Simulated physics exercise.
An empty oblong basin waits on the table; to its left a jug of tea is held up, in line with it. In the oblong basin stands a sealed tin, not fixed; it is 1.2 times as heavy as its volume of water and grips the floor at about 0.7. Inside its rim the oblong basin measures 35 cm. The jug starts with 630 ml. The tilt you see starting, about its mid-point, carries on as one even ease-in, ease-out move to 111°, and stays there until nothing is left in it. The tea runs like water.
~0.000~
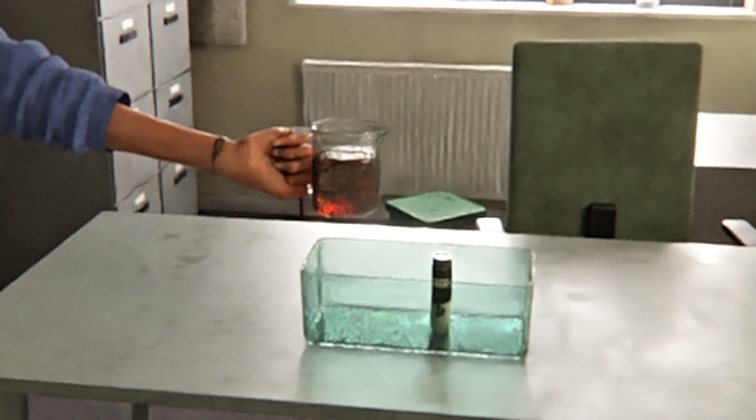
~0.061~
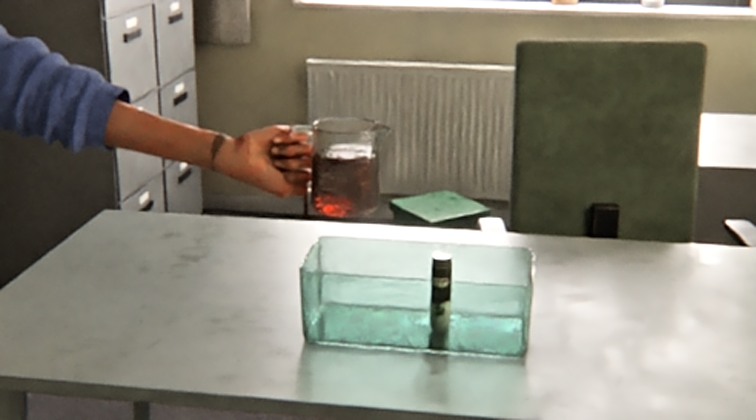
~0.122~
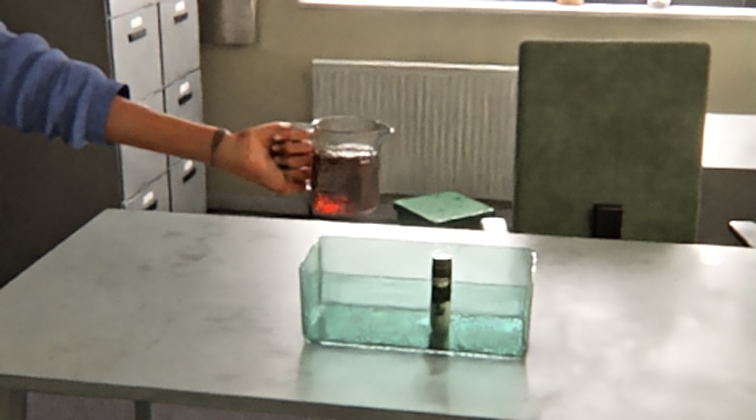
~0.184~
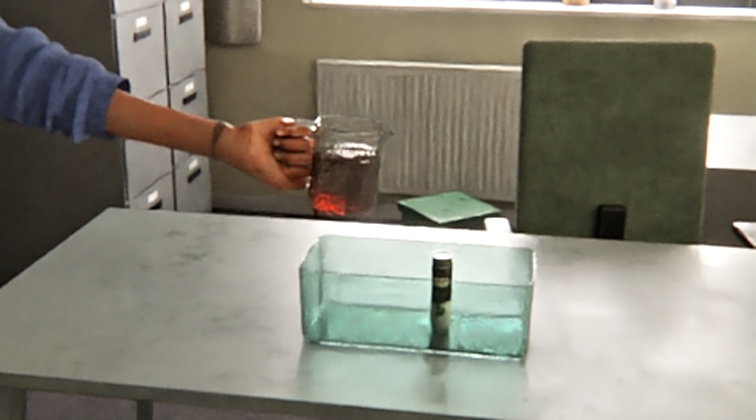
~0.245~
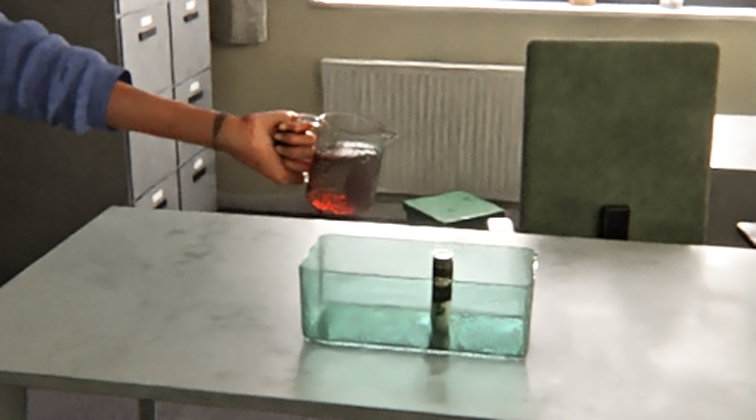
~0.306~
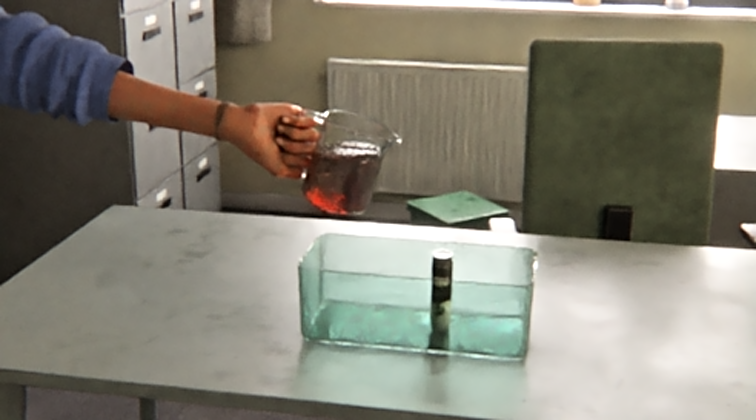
A clear glass jug of dark reddish tea, held by a hand in a blue sleeve, is above a grey table in an office, seen from across the table and slightly above. Below it to the right sit a pale green oblong basin and a small dark tin, with grey cabinets, a radiator and a green chair behind. The jug tips slightly rightward, gradually at first, as the camera drifts gently, shifting the background right.
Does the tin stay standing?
The tin goes over.
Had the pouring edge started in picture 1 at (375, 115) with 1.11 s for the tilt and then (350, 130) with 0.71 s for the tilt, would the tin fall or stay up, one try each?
First it remains upright; then it remains upright.
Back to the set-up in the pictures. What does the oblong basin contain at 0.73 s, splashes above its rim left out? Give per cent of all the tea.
About 1 per cent.
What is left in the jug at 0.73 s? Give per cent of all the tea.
Some 88 per cent.
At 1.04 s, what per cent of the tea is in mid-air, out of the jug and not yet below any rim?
Near 20 in a hundred.
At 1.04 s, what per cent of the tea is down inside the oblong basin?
Some 50 per cent.
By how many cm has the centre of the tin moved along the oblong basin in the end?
Some 7.0 cm.
Then, 0.73 s in, the tilt is 72° and 89 per cent is still to pour; the tin stands where it began.
Then, 1.04 s in, the tilt is 105° and 29 per cent is still to pour; the tin leans 7°.
Then, 1.37 s in, the tilt is 111° and 2 per cent is still to pour; the tin lies on its side.
Then, 1.72 s in, the tilt is 111° and 0 per cent is still to pour; the tin lies on its side.
Finally, the tin lies on its side.
